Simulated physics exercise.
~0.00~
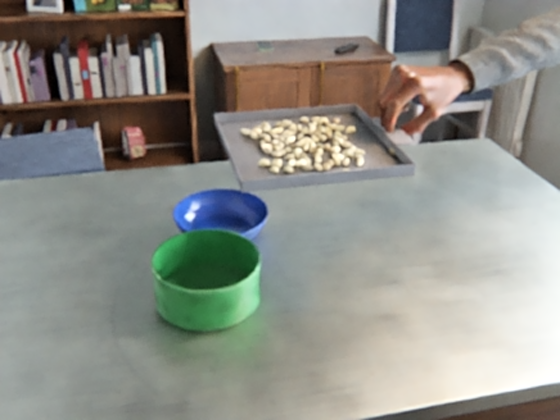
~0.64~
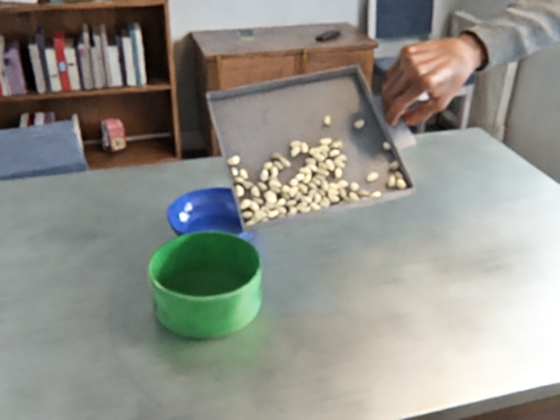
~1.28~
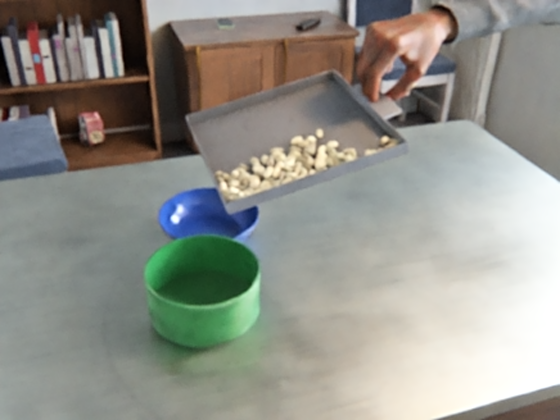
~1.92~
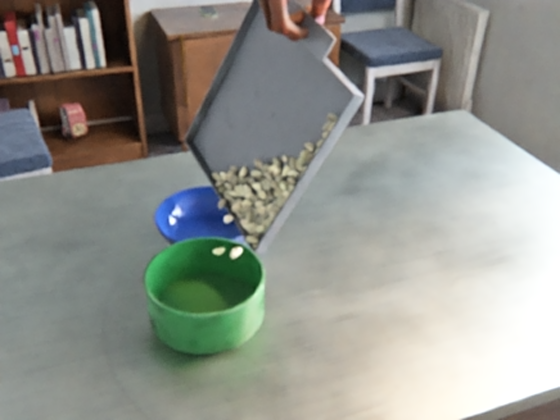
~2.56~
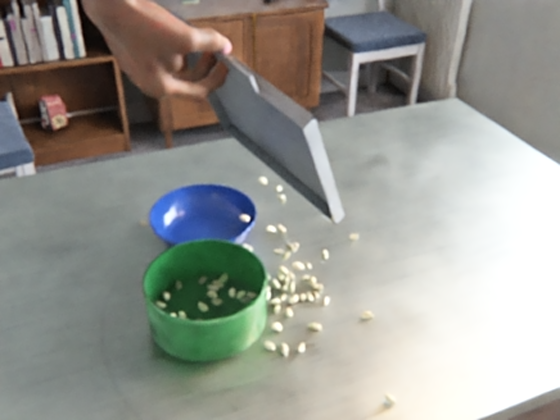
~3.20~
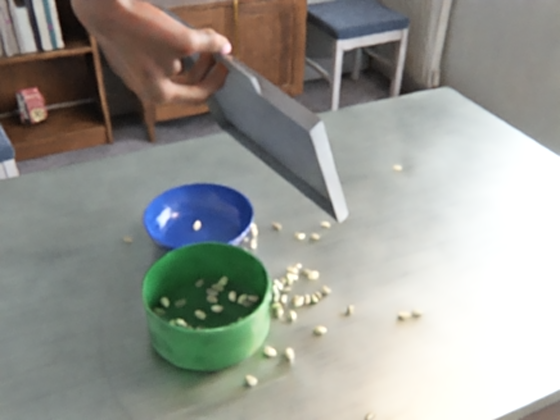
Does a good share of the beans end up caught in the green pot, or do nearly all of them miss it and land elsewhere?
A good share is caught in the green pot, though many others lie scattered on the table outside it. The blue bowl gets next to none.
